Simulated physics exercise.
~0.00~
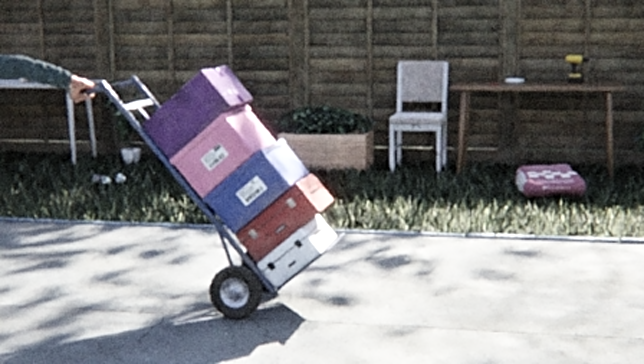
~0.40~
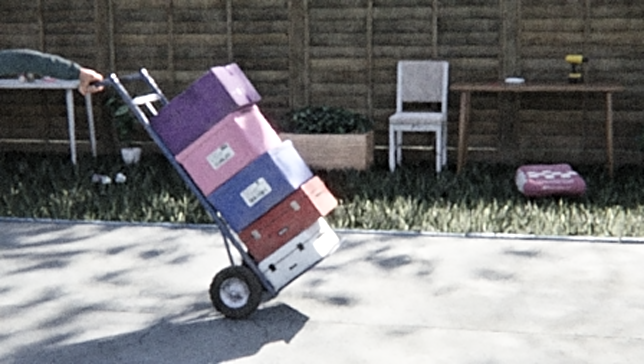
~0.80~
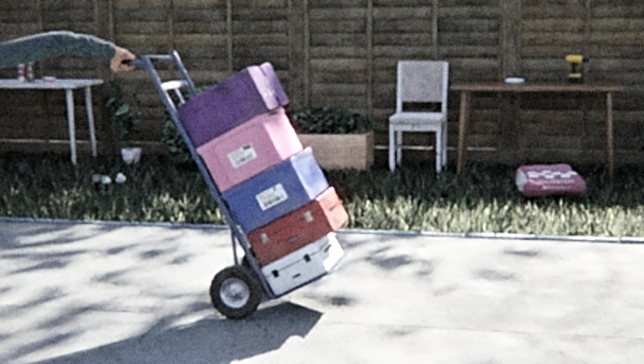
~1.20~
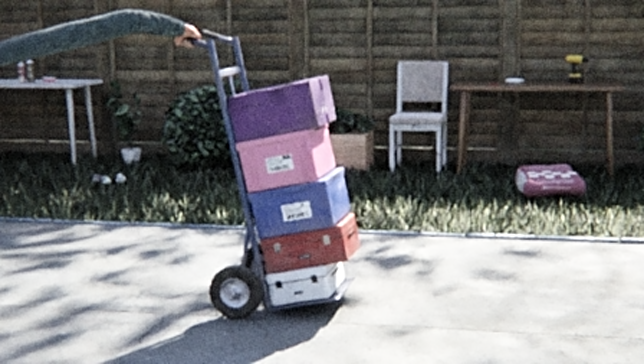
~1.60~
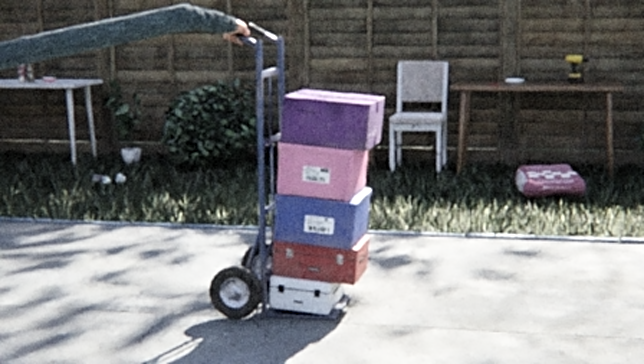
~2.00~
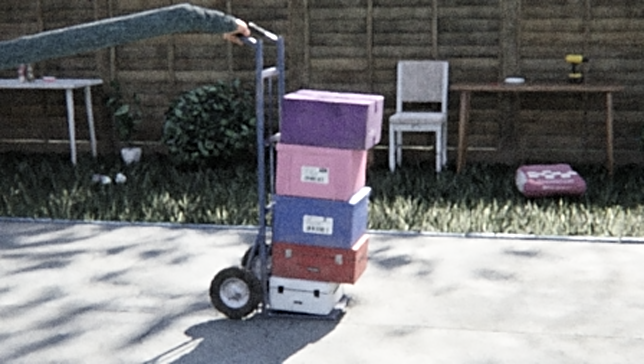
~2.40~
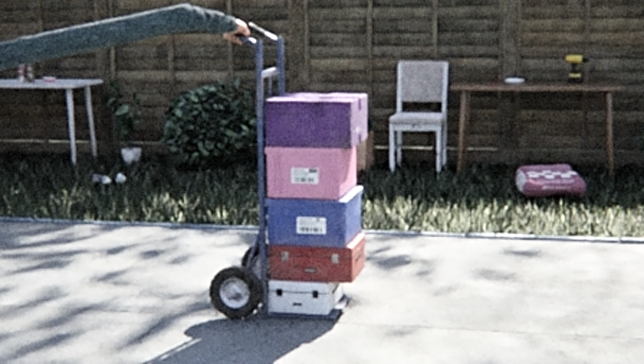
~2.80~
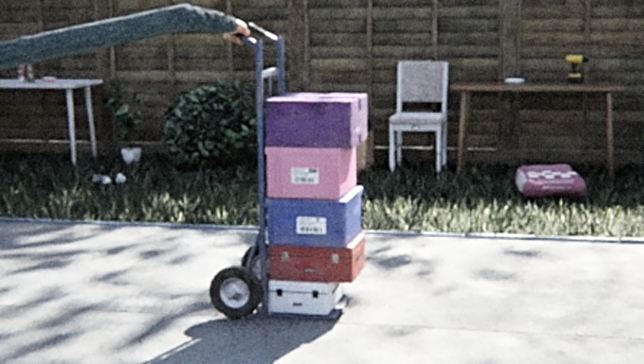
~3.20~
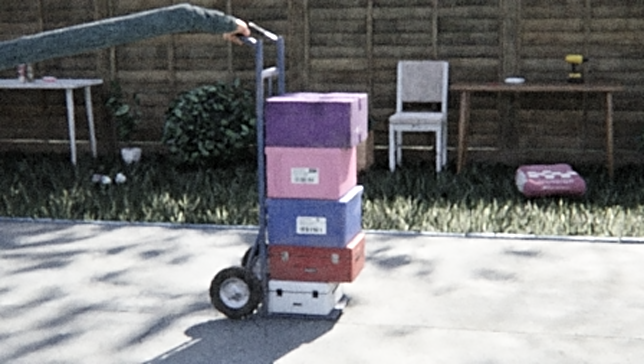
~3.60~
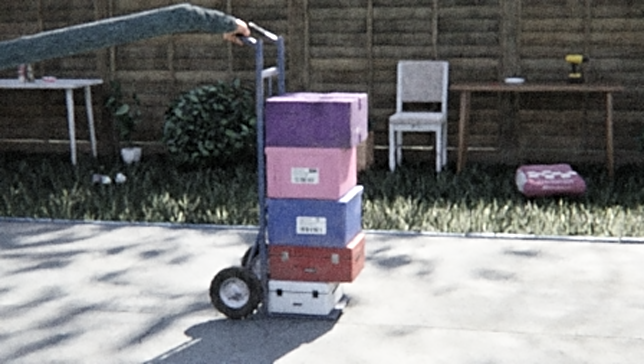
Sack truck stacked with five colourful boxes being tipped upright by an outstretched arm, the load settling back and standing intact.
